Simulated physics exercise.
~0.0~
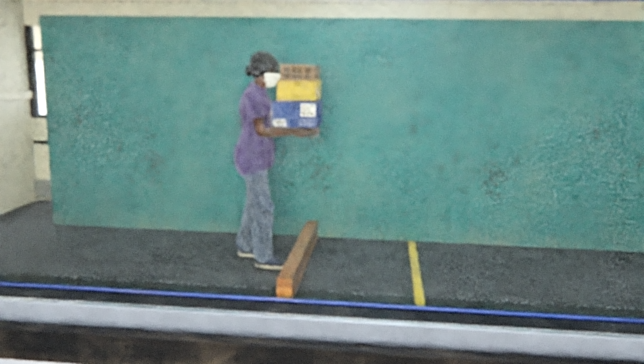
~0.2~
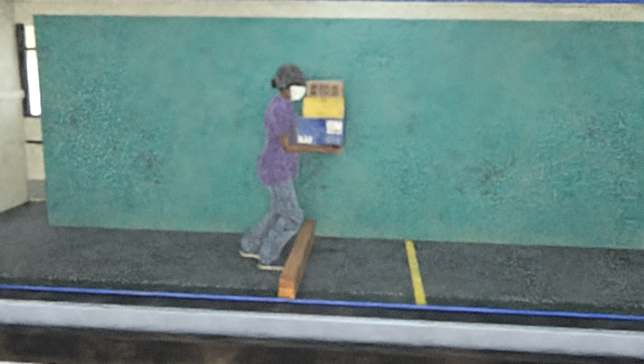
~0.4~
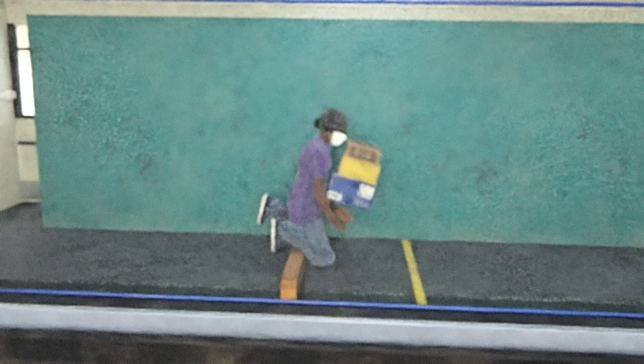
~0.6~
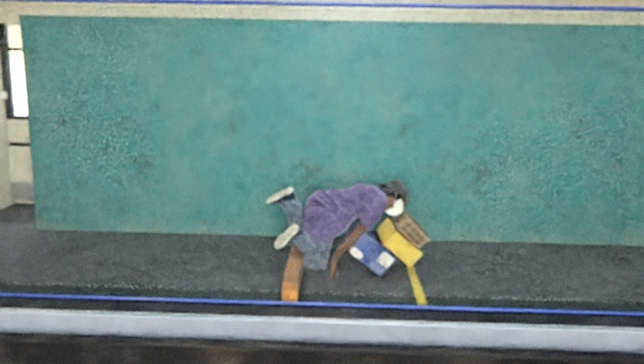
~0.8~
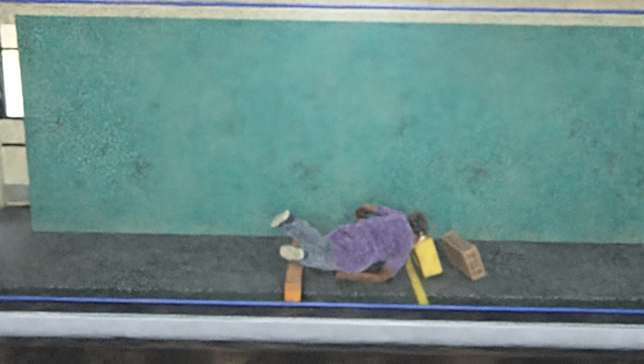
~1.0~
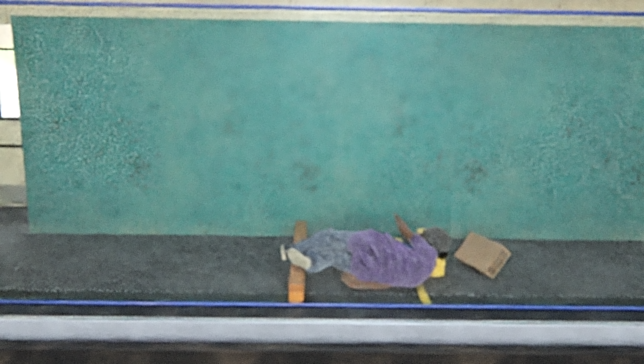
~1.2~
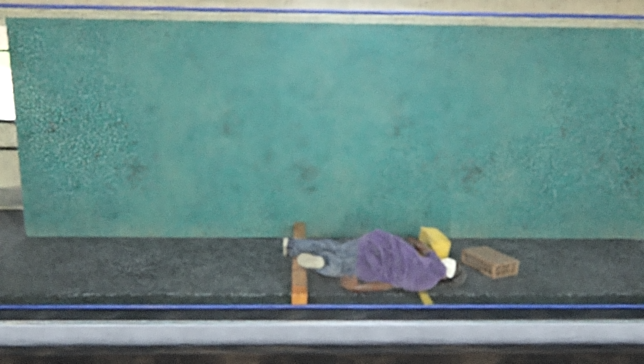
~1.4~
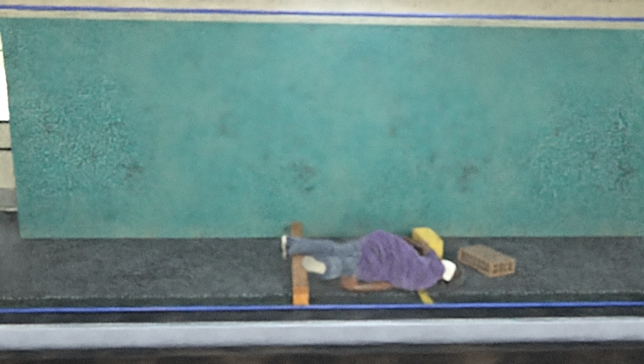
The footage shows a person in a purple top carrying stacked boxes rightward, tripping over a low wooden beam and falling forward as the boxes tumble; the person ends lying still, head past the yellow line, with a yellow box and brown crate nearby.
